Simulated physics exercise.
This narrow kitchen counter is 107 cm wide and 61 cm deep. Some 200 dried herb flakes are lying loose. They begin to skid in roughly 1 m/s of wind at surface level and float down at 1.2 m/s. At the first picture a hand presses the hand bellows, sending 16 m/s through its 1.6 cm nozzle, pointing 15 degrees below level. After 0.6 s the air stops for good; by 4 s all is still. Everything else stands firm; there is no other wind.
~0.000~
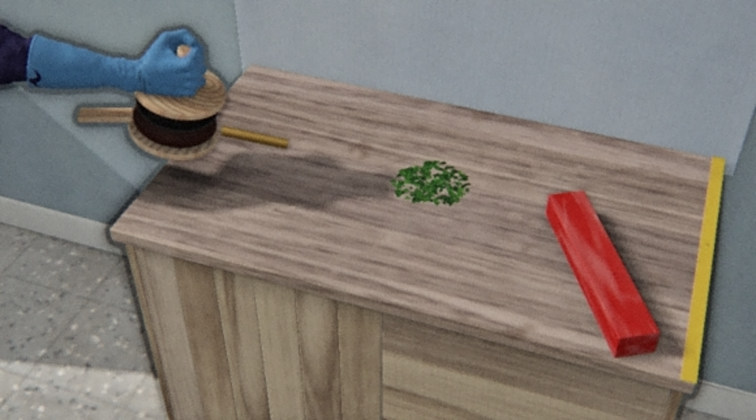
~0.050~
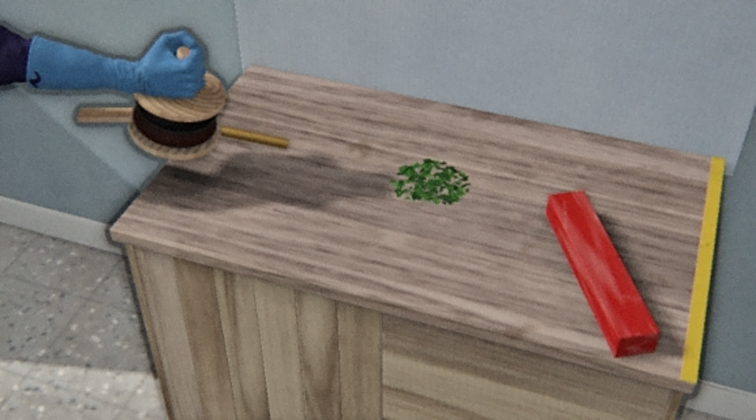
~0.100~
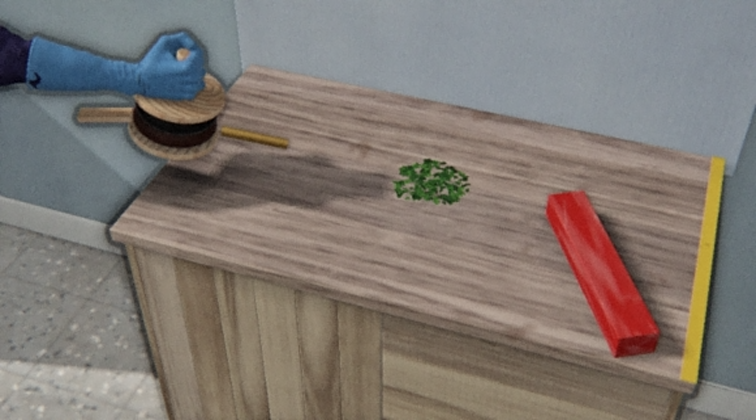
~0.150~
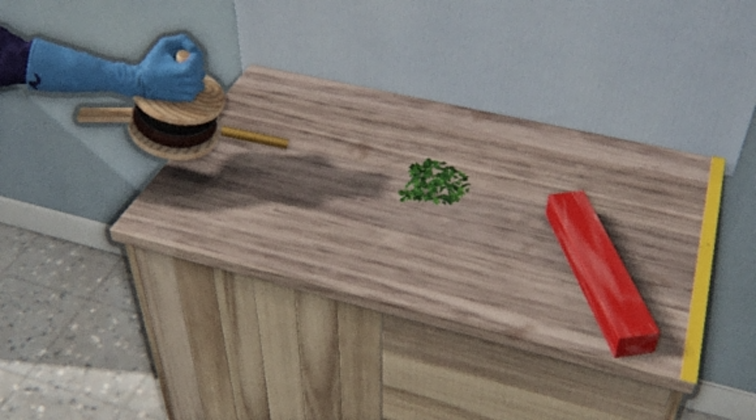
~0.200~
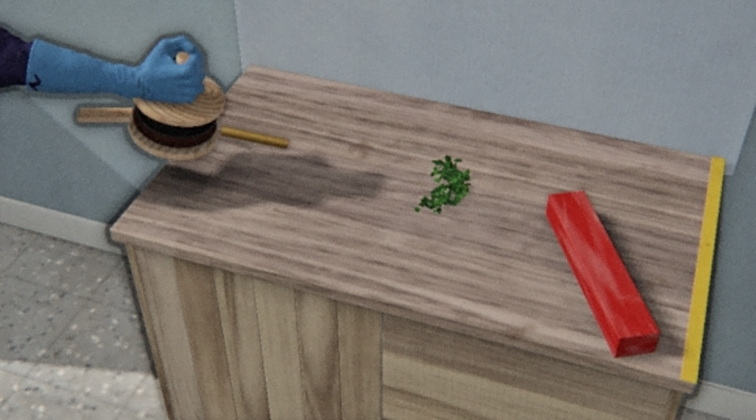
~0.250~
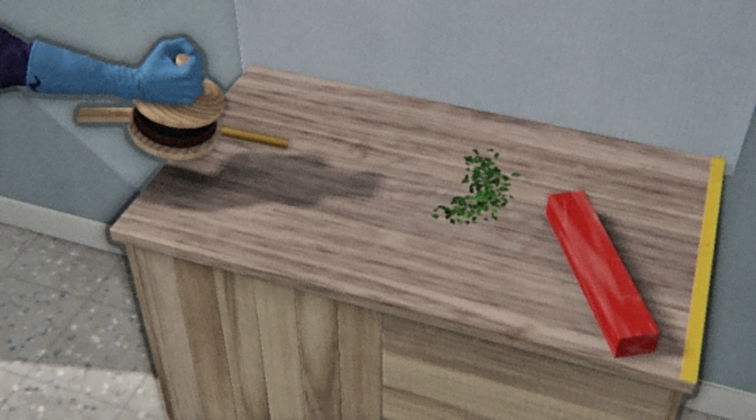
Dried green herb flakes lie in a loose round patch on a wooden counter, still at first, while a blue-gloved hand stays on the hand bellows at left. Then the patch's left side shifts inward, and the flakes skid rightward in a ragged, spreading cluster toward the motionless red plank.
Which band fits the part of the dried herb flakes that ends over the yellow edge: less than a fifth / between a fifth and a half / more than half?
By then between a fifth and a half are over the yellow edge.
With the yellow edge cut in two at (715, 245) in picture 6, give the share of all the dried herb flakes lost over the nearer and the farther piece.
Some 0 % nearer, 40 % farther.
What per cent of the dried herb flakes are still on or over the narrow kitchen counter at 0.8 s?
About 70 %.
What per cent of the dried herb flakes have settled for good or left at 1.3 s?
Some 100 per cent.
After 0.8 s the count stands so, 30 % are over the yellow edge; the middle of those left on the top is near (549, 219).
After 1.3 s the count stands so, 36 % are over the yellow edge; the middle of those left on the top is near (561, 234).
After 2.2 s the count stands so, 36 % are over the yellow edge; the middle of those left on the top is near (561, 234).
After 4.0 s, at the end, 36 % are over the yellow edge; the middle of those left on the top is near (561, 234).
